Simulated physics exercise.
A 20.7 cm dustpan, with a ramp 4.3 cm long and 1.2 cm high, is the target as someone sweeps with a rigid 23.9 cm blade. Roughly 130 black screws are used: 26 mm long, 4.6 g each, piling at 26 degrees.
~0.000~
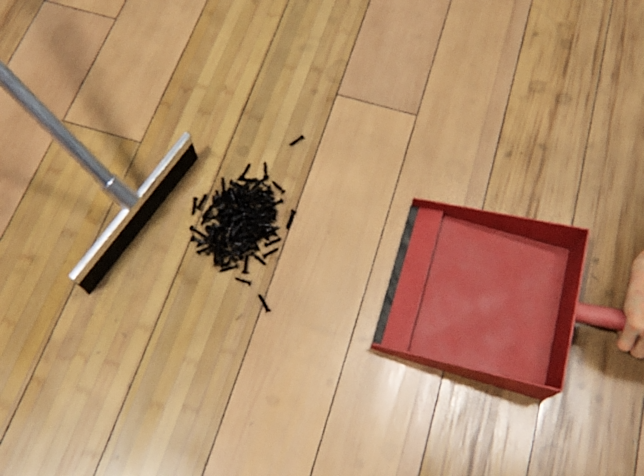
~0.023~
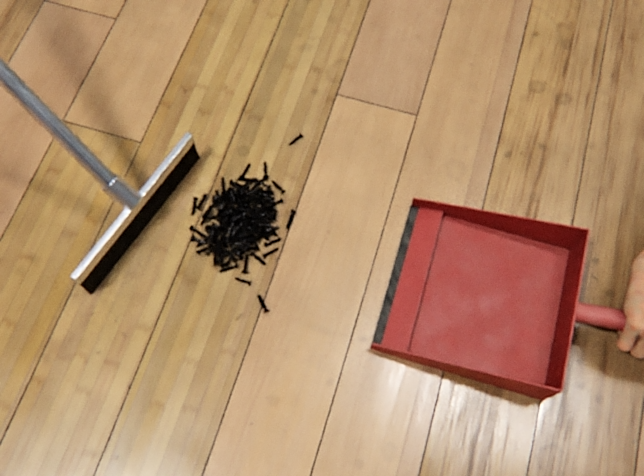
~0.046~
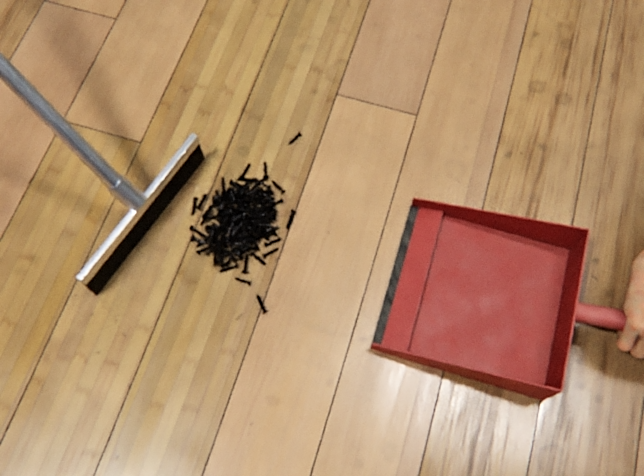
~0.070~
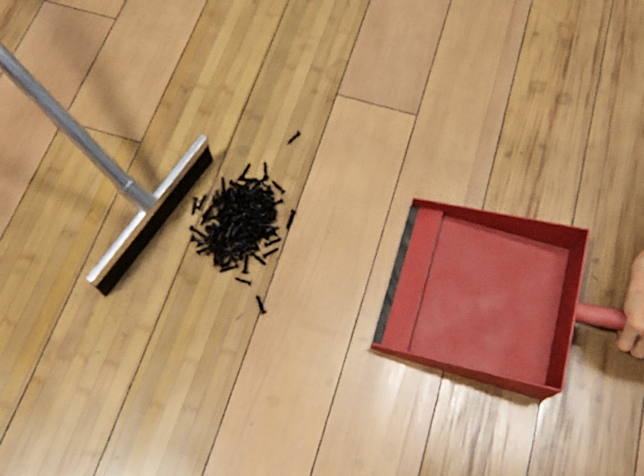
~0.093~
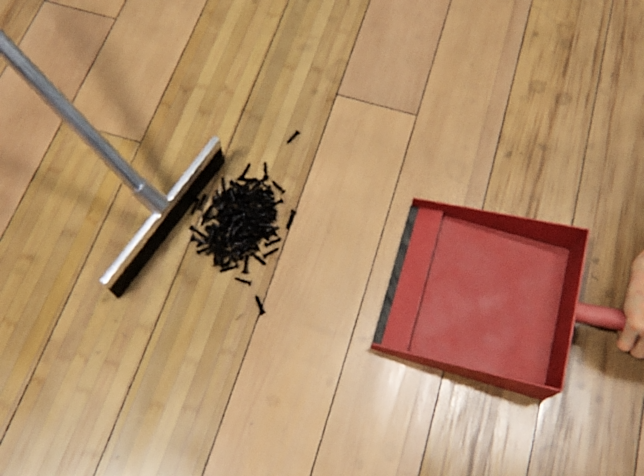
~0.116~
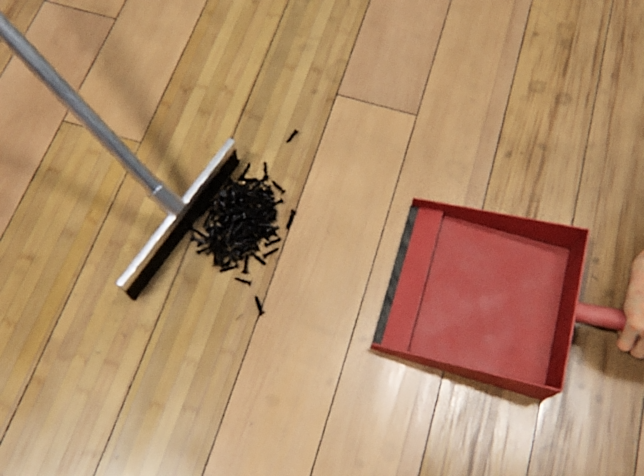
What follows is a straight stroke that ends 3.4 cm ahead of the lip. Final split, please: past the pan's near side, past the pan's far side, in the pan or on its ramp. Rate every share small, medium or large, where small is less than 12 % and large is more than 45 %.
Ratings - near side: Small; far side: Small; pan: Medium.
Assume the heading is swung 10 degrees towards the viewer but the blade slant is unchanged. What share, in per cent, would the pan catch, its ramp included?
It would be near 35 per cent.
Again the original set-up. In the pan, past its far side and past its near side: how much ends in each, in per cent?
In per cent - near side 5, far side 5, pan 25.
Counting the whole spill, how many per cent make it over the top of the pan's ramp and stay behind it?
It comes to some 5 per cent.
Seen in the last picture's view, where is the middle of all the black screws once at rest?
Somewhere near (385, 276) in the last picture.
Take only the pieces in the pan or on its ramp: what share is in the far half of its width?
About 50 %.
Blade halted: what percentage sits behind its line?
Some 0 percent of it.
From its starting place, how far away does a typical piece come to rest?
It works out to some 22 cm.
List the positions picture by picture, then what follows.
The first frame shows blade from (76, 278) to (188, 140), moved 0.0 cm, 0 of the pieces shifted so far; middle of the pieces at (243, 218); pan at (488, 302).
The second frame shows blade from (78, 278) to (190, 140), moved 0.2 cm, 0 of the pieces shifted so far; middle of the pieces at (243, 218).
The third frame shows blade from (84, 279) to (195, 141), moved 1.0 cm, 1 of the pieces shifted so far; middle of the pieces at (243, 218).
The fourth frame shows blade from (94, 281) to (204, 142), moved 2.2 cm, 2 of the pieces shifted so far; middle of the pieces at (243, 218).
The fifth frame shows blade from (107, 283) to (217, 144), moved 3.9 cm, 2 of the pieces shifted so far; middle of the pieces at (243, 218).
The sixth frame shows blade from (123, 285) to (232, 146), moved 6.0 cm, 11 of the pieces shifted so far; middle of the pieces at (244, 218); pan at (488, 302). Its pace works out near 0.90 m/s, heading 8 degrees away from the viewer's side.
After 0.25 s, middle of the blade 16 cm from the lip; 0 % over the lip, far side 0 %, near side 0 %.
After 0.33 s, middle of the blade 9 cm from the lip; 0 % over the lip, far side 5 %, near side 0 %.
After 0.56 s, middle of the blade 7 cm from the lip; 30 % over the lip, far side 5 %, near side 5 %.
At rest (1.3 s), near side 5 %, far side 5 %, pan 25 %, in front of the lip or behind the blade 65 %.
